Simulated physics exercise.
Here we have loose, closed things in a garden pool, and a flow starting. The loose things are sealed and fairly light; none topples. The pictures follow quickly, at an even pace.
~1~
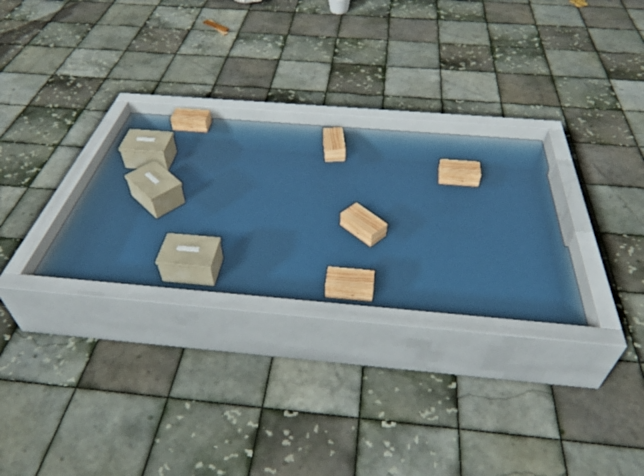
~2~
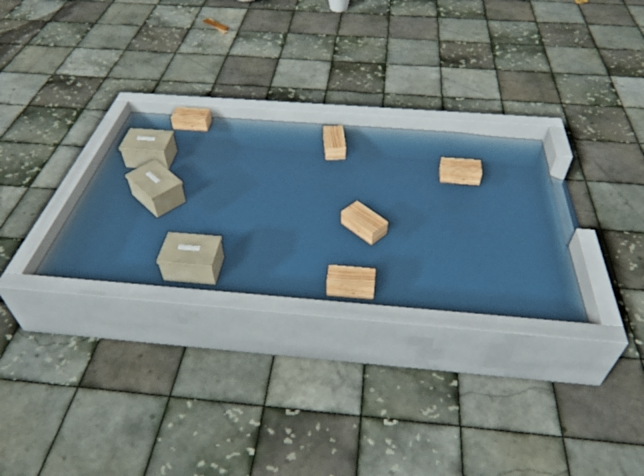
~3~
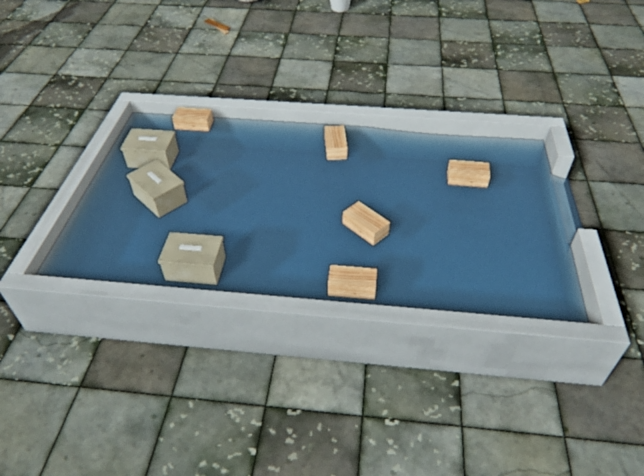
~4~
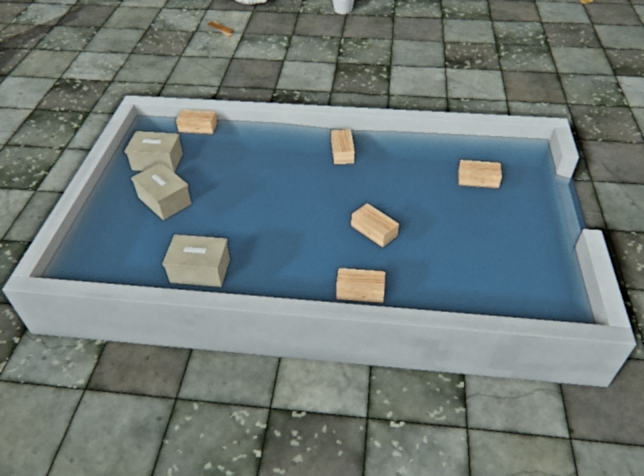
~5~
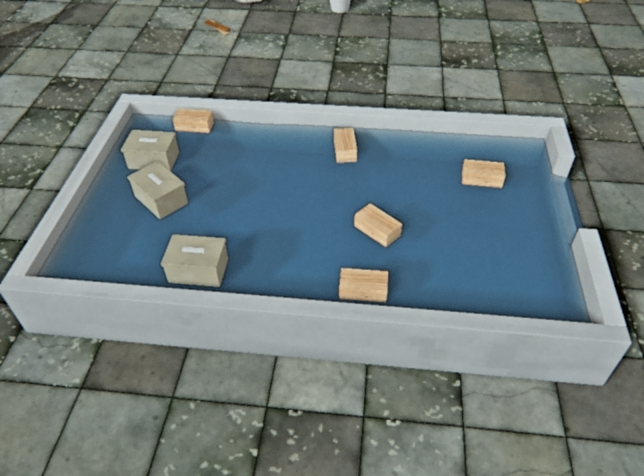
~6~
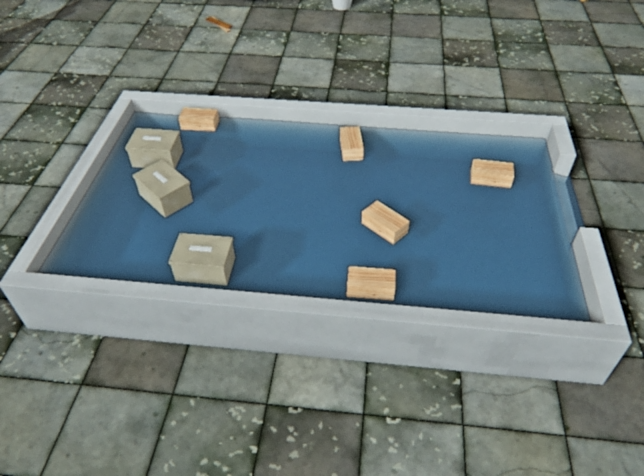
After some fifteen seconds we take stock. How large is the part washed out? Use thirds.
It is less than a third.
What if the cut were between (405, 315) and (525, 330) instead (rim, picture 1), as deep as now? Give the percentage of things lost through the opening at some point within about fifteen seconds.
Near 0 in a hundred.
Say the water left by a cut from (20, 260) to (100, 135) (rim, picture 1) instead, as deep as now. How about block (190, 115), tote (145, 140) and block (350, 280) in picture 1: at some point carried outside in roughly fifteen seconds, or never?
In that order: Inside, gone, no.
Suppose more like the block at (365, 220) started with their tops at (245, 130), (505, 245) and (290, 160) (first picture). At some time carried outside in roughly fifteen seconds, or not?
As listed: Inside, out, still in.
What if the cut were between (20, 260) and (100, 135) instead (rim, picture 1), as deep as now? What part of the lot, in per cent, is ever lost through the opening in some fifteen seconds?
Close to 40 %.
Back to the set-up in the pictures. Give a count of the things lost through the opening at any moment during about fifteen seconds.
0 of them.
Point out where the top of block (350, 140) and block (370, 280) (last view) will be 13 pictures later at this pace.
Around (398, 145) and (420, 282).
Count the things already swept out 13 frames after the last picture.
0 of them.
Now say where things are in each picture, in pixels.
The first frame shows a block at (461, 167), afloat; a block at (364, 219) floats; 0 of 8 have shifted.
The second frame shows a block at (462, 165), afloat; a block at (364, 217), afloat; 0 of 8 have shifted.
The third frame shows a block at (470, 168), afloat, close to its start; a block at (366, 217), afloat; 1 of 8 have shifted.
The fourth frame shows a block at (481, 168) floats, close to its start; a block at (375, 219) floats, close to its start; 1 of 8 have shifted.
The fifth frame shows a block at (485, 168), afloat, close to its start; a block at (378, 219), afloat, close to its start; 4 of 8 have shifted.
The sixth frame shows a block at (494, 168), afloat, close to its start; a block at (386, 216) floats, close to its start; 5 of 8 have shifted.
A moment on, 0 of 8 are out; 8 afloat.
Next, 0 of 8 are out; 8 afloat.
Later, 0 of 8 are out; 8 afloat.
In the end, 0 of 8 are out; 8 afloat.
